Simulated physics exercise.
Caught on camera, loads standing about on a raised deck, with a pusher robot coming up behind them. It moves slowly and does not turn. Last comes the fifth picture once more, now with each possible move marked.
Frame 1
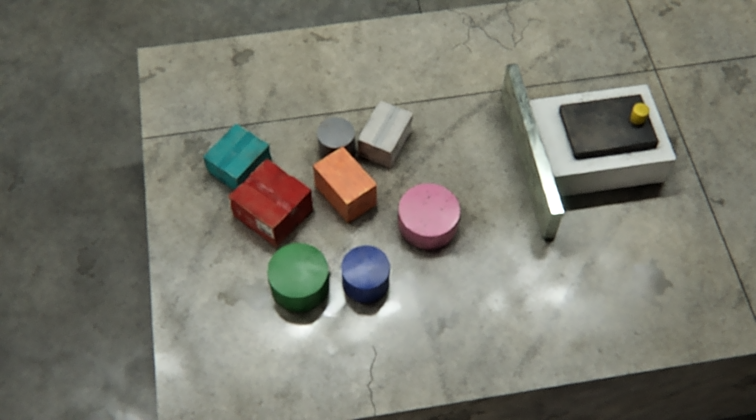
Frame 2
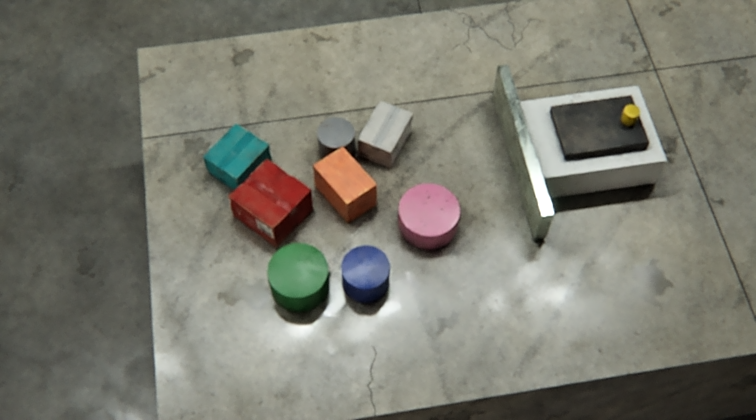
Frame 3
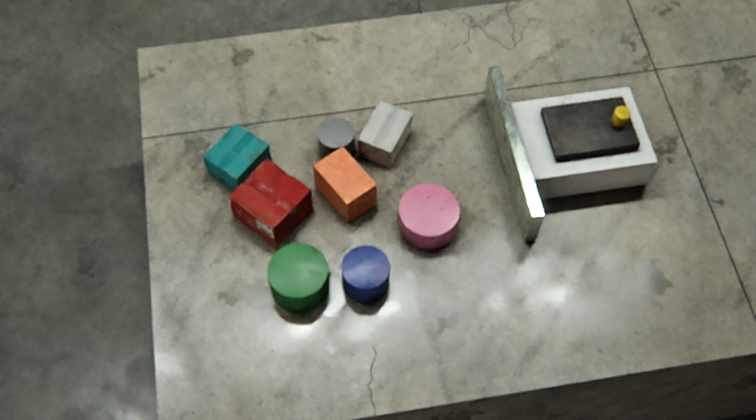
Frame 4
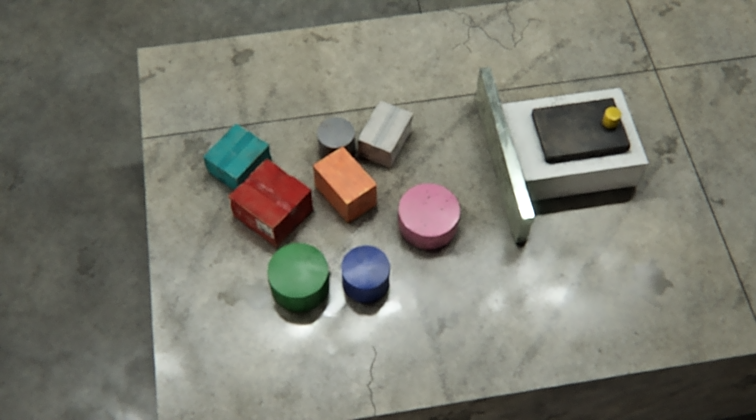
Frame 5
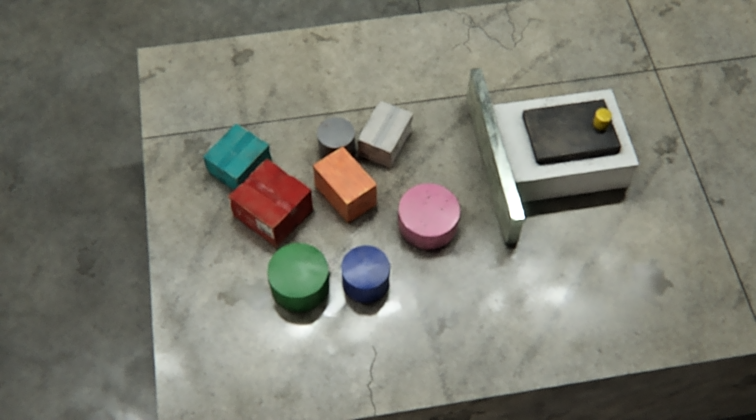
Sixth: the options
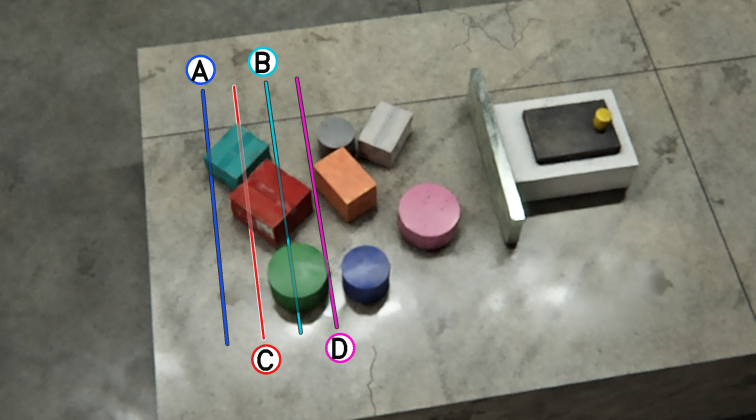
The clip opens on a cluster of coloured boxes and round canisters on a grey slab, with a white machine bearing an upright front plate to their right. The machine slides slowly left without turning, narrowing the gap to the pink canister, while the boxes and canisters stay still.
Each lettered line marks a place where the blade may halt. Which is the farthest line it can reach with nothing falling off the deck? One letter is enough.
C.
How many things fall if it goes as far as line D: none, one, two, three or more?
The count is none.
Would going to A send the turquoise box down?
By then, yes.
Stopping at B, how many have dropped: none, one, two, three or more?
By then, none.
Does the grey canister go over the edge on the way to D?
No.
On the marked copy, A at (214, 208); B at (282, 198); C at (248, 203); D at (315, 193).
With C. Early on, robot (477, 143); white parcel (370, 139); pink canister (381, 228).
Further on, robot (388, 155); turquoise box (201, 164); red parcel (237, 218).
At the end, robot (320, 165); turquoise box (155, 171); red parcel (168, 228); nothing has fallen.
As for the rest, A drops the red parcel and turquoise box; B is safe but short; D is safe but short.
